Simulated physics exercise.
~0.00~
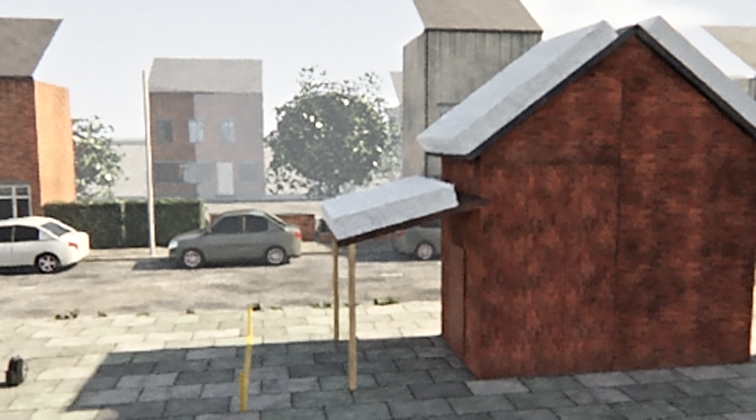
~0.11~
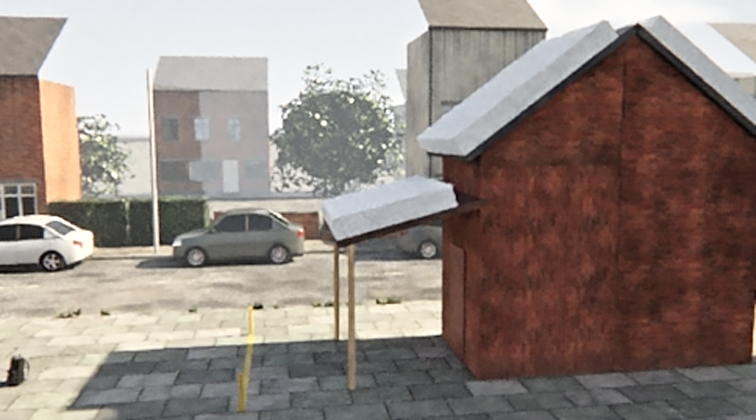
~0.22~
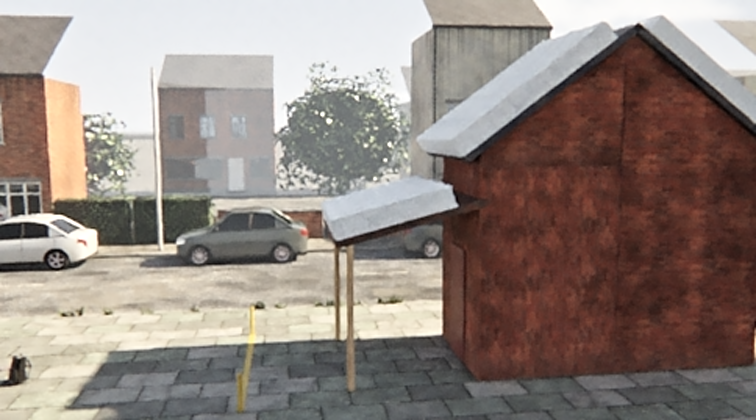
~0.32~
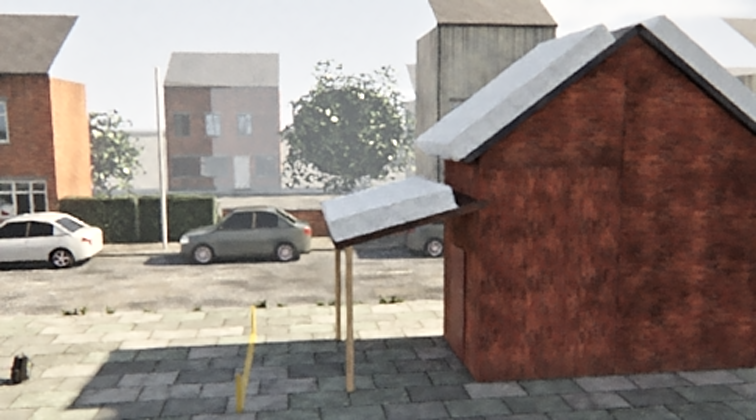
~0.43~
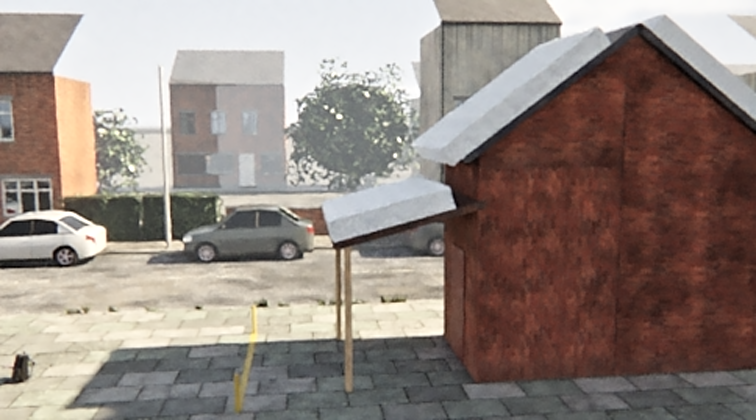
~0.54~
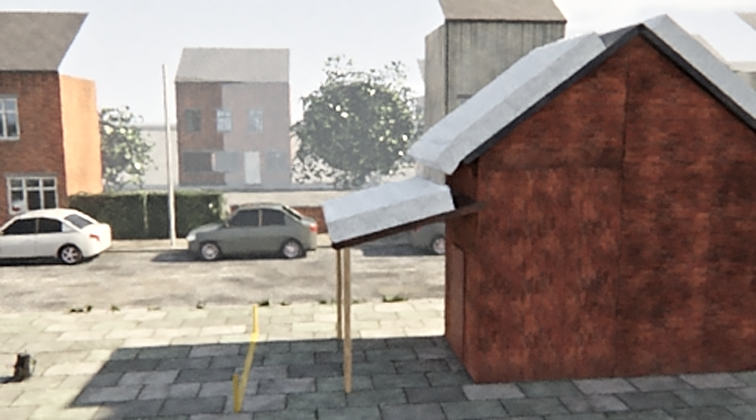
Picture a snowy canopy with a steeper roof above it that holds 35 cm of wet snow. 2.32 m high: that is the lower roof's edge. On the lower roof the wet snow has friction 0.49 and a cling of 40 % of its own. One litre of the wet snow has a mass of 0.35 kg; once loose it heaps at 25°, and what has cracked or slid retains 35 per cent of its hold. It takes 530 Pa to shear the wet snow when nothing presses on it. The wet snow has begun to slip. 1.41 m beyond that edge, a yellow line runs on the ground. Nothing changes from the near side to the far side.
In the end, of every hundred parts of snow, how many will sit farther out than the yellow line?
Near 7 out of 100.
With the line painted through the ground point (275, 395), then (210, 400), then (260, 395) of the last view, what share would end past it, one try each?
First try around 16 per cent, second around 2 per cent, third around 12 per cent.
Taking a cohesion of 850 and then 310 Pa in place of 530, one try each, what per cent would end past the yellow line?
First try roughly 0 per cent, second try roughly 25 per cent.
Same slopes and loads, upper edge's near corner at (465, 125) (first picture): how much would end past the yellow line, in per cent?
About 30 per cent.
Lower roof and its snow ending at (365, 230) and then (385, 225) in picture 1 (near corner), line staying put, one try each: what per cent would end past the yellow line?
16 %, then 25 %.
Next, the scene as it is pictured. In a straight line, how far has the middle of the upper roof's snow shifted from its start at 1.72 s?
I'd say close to 2.2 m.
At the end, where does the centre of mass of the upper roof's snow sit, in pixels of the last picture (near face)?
About (348, 274).
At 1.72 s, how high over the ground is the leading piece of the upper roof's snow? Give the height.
Somewhere around 2.8 metres, I'd say.
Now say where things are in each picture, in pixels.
Foremost bit of the wet snow at (465, 133), in the first frame.
Foremost bit of the wet snow at (464, 134), its middle shifted 1.1 cm, in the second frame.
Foremost bit of the wet snow at (462, 136), its middle shifted 4.6 cm, 1 % of it past the upper edge, in one piece, in the third frame.
Foremost bit of the wet snow at (458, 159), its middle shifted 10 cm, 4 % of it past the upper edge, in one piece, in the fourth frame.
Foremost bit of the wet snow at (452, 155), its middle shifted 19 cm, 6 % of it past the upper edge, in one piece, in the fifth frame.
Foremost bit of the wet snow at (445, 156), its middle shifted 30 cm, 10 % of it past the upper edge, cracking, in the sixth frame.
After 1.08 s, none is below the lower edge and 0 % is past the line.
After 1.72 s, none is below the lower edge and 0 % is past the line.
After 2.36 s, 12 % is below the lower edge and 0 % is past the line.
After 3.00 s, 30 % is below the lower edge and 4 % is past the line.
After 4.50 s, 36 % is below the lower edge and 7 % is past the line.
